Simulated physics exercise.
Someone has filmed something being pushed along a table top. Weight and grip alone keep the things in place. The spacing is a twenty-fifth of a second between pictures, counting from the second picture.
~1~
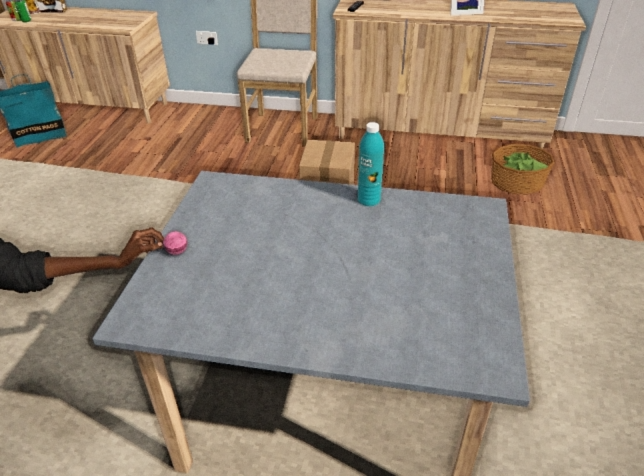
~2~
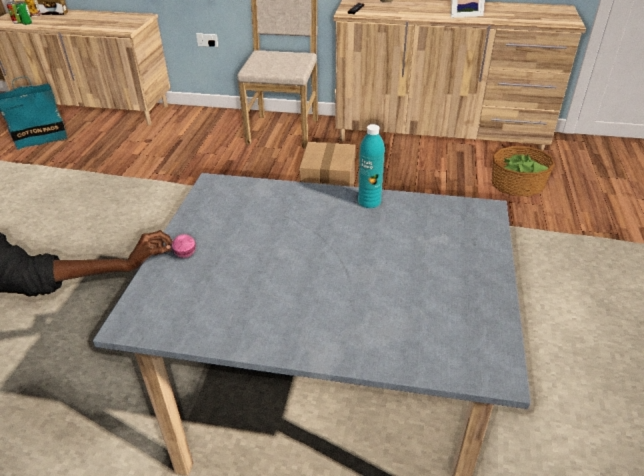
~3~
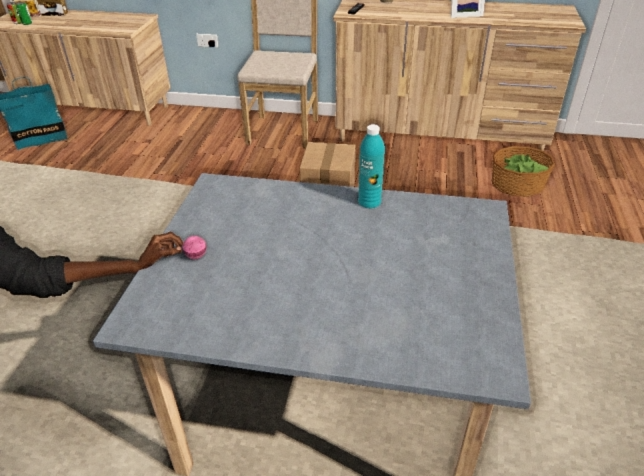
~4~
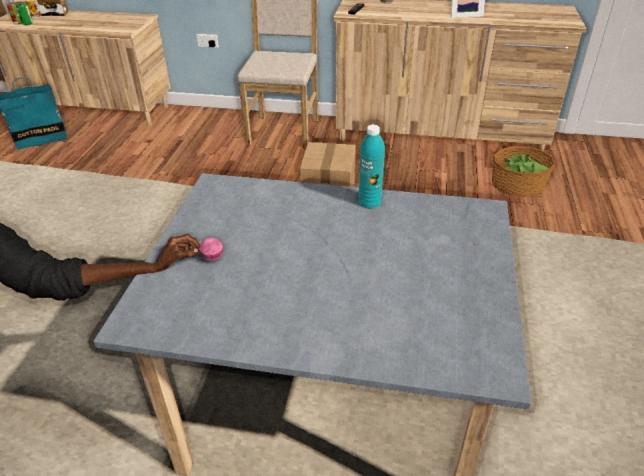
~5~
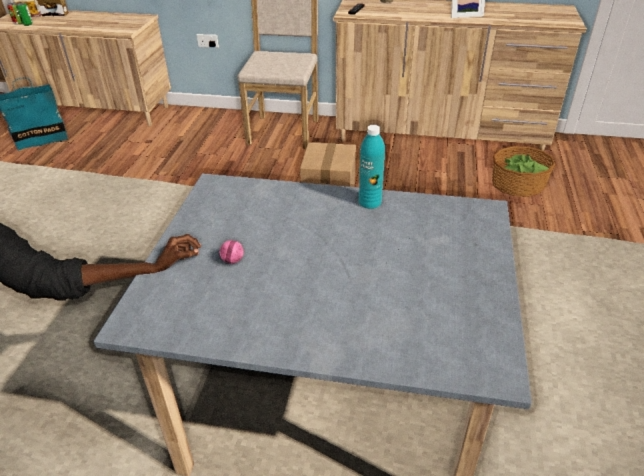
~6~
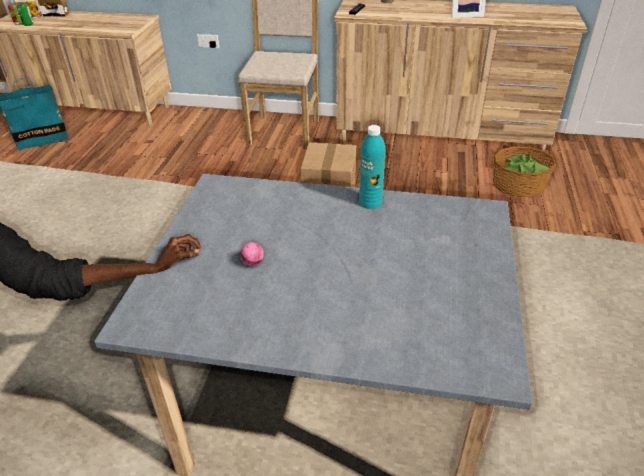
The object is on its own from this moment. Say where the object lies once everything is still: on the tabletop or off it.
Off it.
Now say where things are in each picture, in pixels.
In the first frame, under the hand; pink ball (175, 243).
In the second frame, under the hand; pink ball (184, 246).
In the third frame, under the hand; pink ball (195, 247).
In the fourth frame, pink ball (211, 249).
In the fifth frame, pink ball (232, 252) shifted about its own width.
In the sixth frame, pink ball (252, 254) shifted well along.
Then, 0.20 s on from there, pink ball shifted well along near (351, 266).
Then, 0.50 s on from there, pink ball shifted well along near (498, 282).
Then, 0.70 s on from there, pink ball now off the table.
Then, 1.00 s on from there, things are still on the move.
In the end, off the table, pink ball.
